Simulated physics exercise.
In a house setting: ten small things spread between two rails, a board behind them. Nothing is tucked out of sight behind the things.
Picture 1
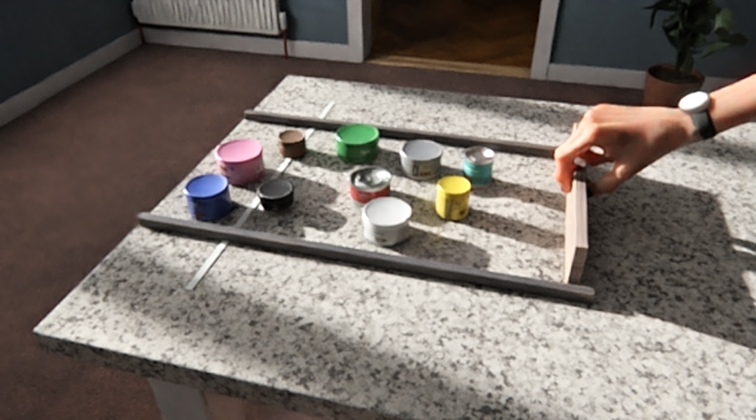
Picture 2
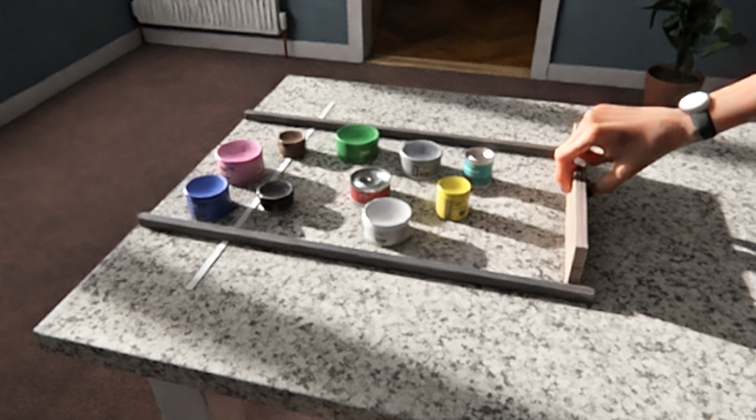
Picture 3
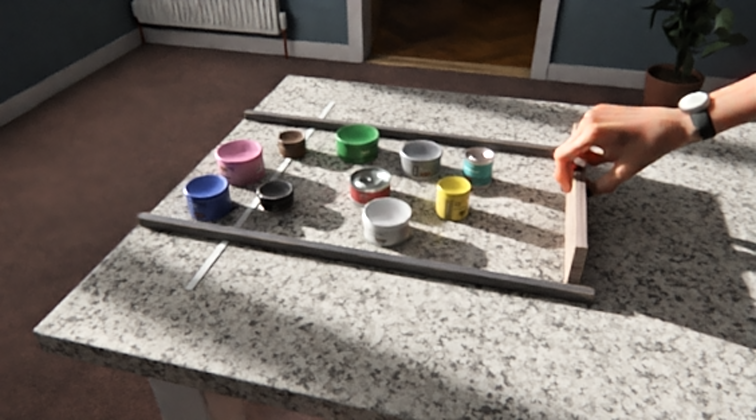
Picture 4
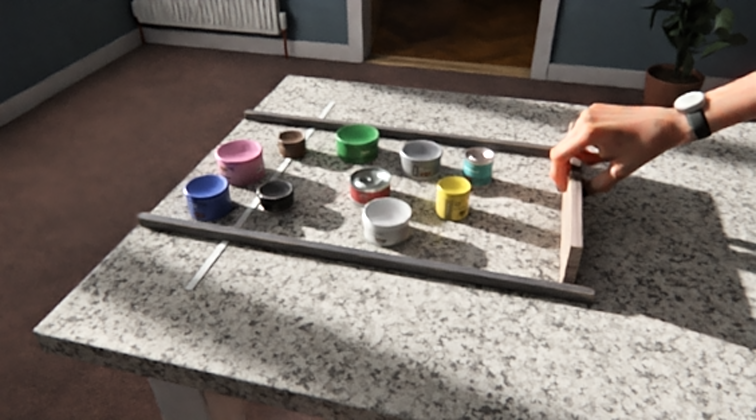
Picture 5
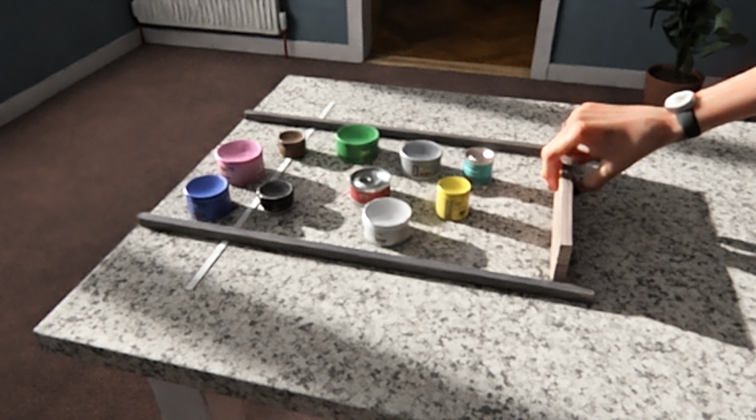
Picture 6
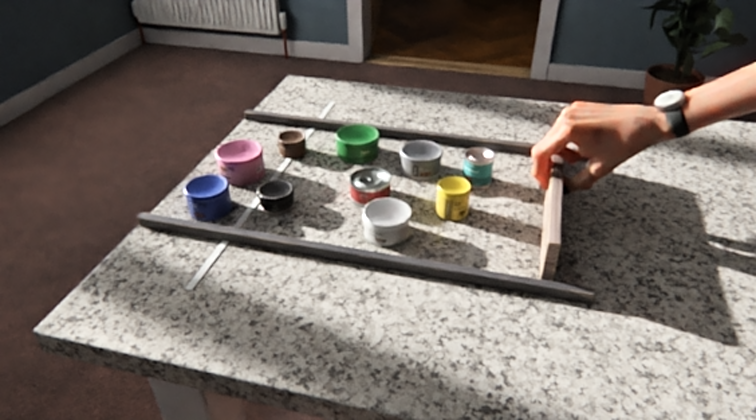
In the video, small colorful tubs and tins sit between two dark rails on a speckled tabletop, crossed by a strip of tape. A hand wearing a watch holds an upright board at the right, then slides it slightly left.
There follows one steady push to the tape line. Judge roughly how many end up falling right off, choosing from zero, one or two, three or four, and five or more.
I reckon the number that spills over the end lands at zero.
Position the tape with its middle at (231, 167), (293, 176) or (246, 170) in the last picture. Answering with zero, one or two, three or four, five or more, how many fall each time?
First more than four, next zero, finally three or four.
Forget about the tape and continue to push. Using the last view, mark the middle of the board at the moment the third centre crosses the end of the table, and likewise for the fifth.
Pixels in order: Roughly (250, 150), roughly (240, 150).
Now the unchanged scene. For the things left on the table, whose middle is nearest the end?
The pink tub ends nearest.
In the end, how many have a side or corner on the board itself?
The count in contact is 4.
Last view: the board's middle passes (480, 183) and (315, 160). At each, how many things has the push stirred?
First 1, after that 9.
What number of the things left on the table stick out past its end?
Tally: 1.
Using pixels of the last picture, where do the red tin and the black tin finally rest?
Red tin: (234, 162); black tin: (216, 182).
Soon after, none off yet; blue tub at rest near (209, 197); pink tub at rest near (241, 162); brown tub at rest near (292, 144).
At rest, the number that fall off is zero.
